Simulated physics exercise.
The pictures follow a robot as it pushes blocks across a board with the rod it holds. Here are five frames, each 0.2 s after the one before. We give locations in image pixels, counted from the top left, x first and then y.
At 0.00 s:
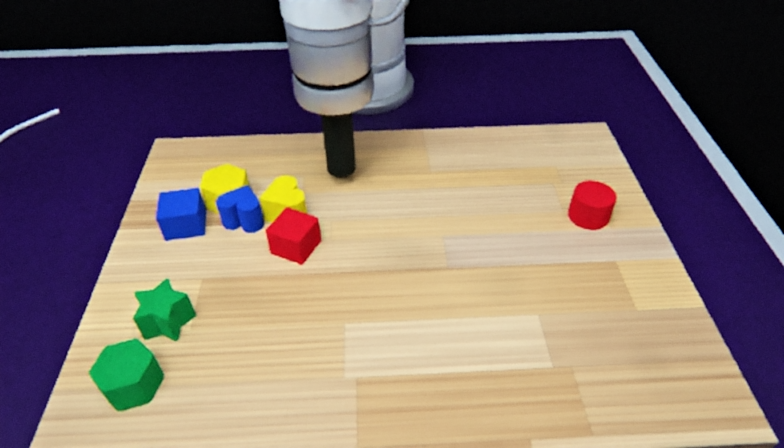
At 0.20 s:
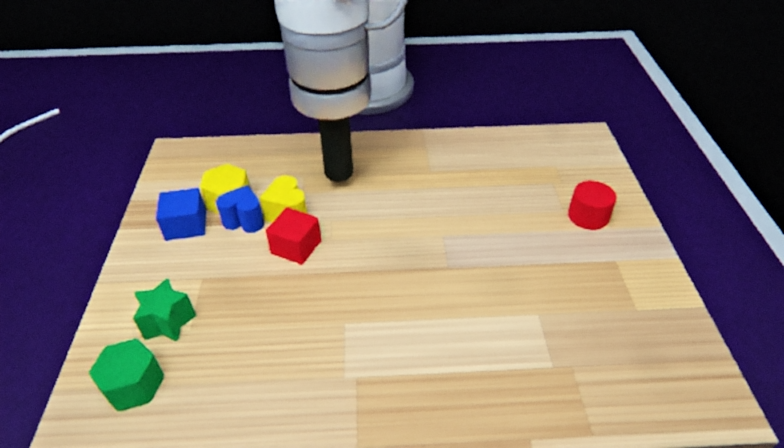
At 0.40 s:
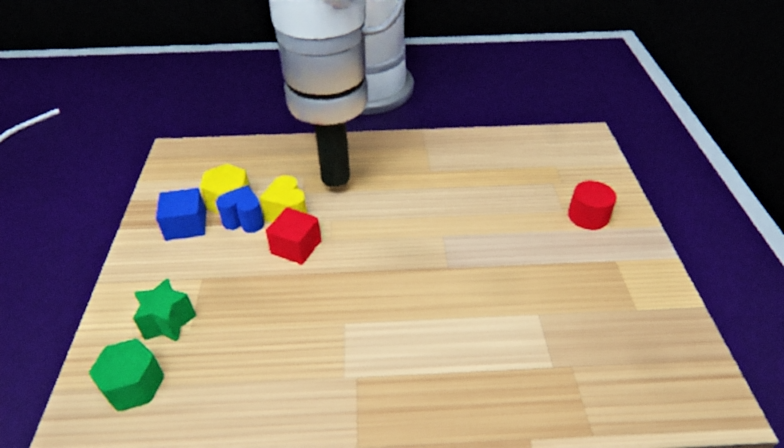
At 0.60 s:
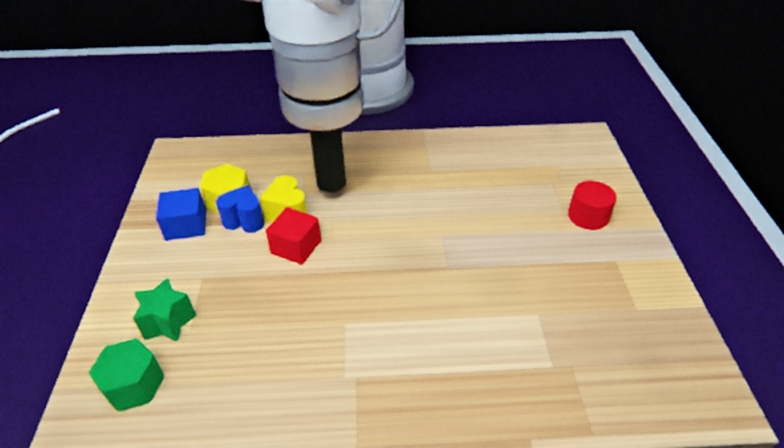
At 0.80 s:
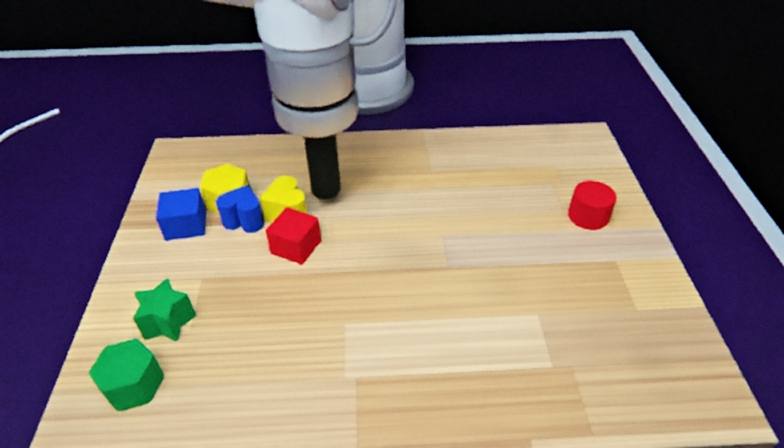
A robot arm moves its black rod slightly down and left above still coloured blocks.
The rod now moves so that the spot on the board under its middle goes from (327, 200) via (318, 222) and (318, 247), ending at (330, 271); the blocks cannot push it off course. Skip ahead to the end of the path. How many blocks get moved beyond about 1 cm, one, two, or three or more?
I'd put the number at one.
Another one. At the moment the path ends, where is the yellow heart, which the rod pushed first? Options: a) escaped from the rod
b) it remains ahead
Correct choice: A.
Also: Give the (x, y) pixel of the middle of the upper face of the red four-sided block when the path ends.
It is going to be at (281, 241).
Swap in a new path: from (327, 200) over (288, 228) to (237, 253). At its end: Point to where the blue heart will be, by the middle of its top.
It will end up at (200, 202).
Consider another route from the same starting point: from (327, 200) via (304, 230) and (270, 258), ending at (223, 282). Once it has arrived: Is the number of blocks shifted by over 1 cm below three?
I expect so.
On the path given first. One third of the way, rod at (317, 212); yellow heart at (282, 193), turned 15° clockwise.
Two thirds of the way, rod at (317, 237); yellow heart at (282, 193), turned 15° clockwise; red four-sided block at (282, 239), turned 35° clockwise.
At the end, rod at (328, 261); blue heart unmoved; yellow heart at (282, 193), turned 15° clockwise; red four-sided block at (281, 241), turned 40° clockwise.
